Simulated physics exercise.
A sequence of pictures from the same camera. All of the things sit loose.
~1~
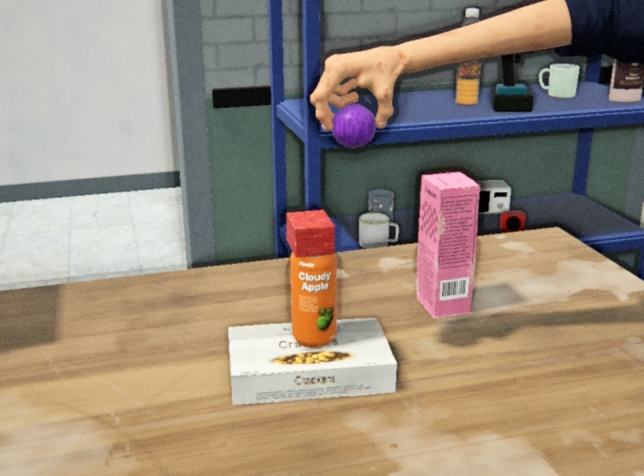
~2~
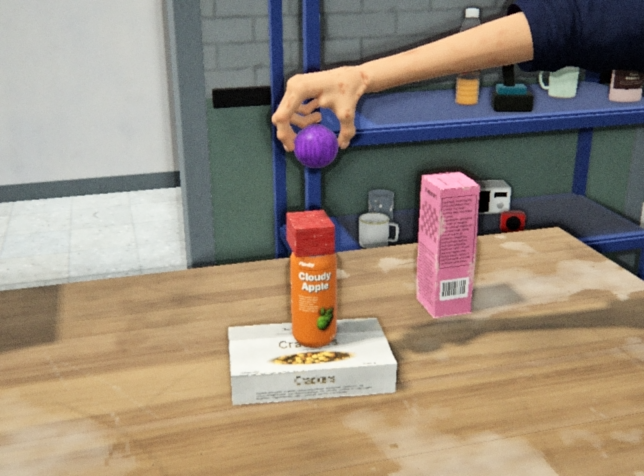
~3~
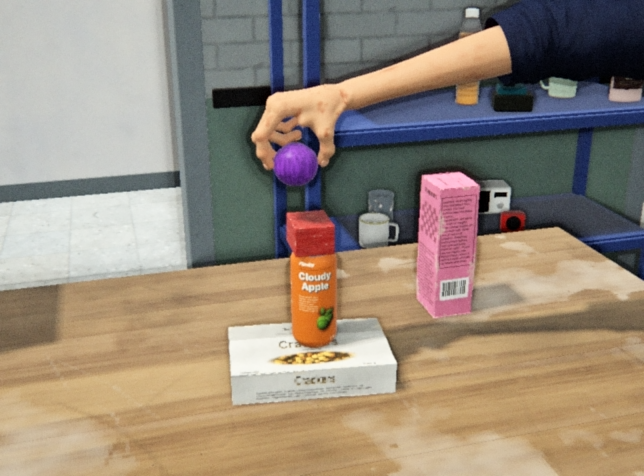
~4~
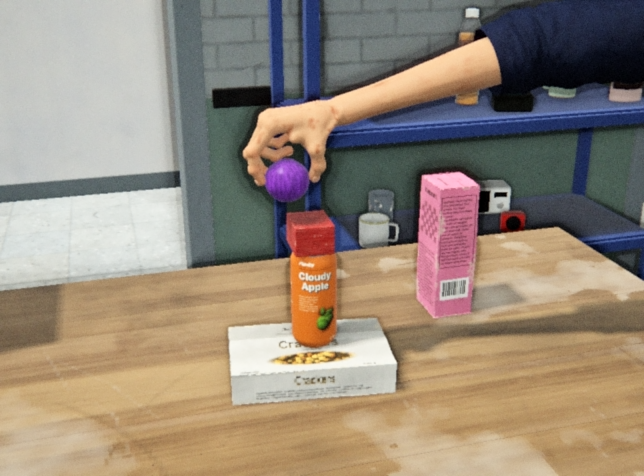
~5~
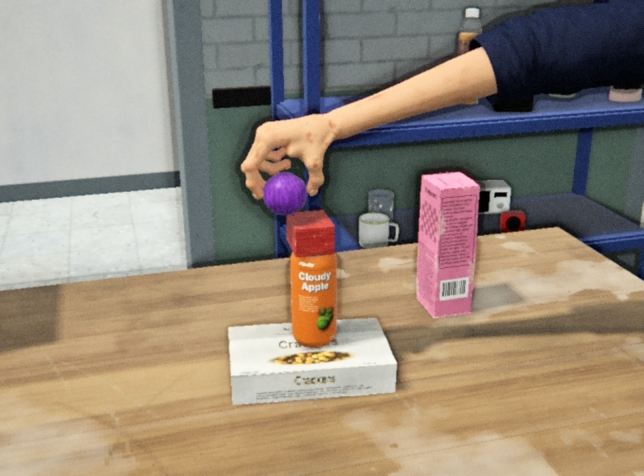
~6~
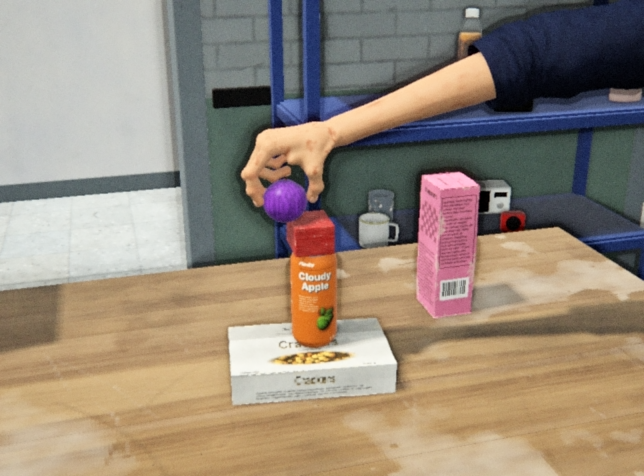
A purple onion, held in the fingertips of a hand reaching in from the right, moves left and down in shortening steps until it is held close above the red cap of an orange container. The container stands on a white packet on a worn wooden table, left of a pink carton. Blue shelves with mugs and bottles line the grey and green wall behind, seen from a still, slightly raised viewpoint.
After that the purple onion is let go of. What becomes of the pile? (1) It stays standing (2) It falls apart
Option 2: It falls apart.
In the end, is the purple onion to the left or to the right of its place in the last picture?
Leftward.
Then, 0.40 s past the last view, purple onion now fallen.
Then, 0.60 s past the last view, things are still on the move.
Finally, fallen, purple onion; the other 4 still in place. Final places as the last picture's camera would see them, purple onion near (236, 330). The pile loses its balance.
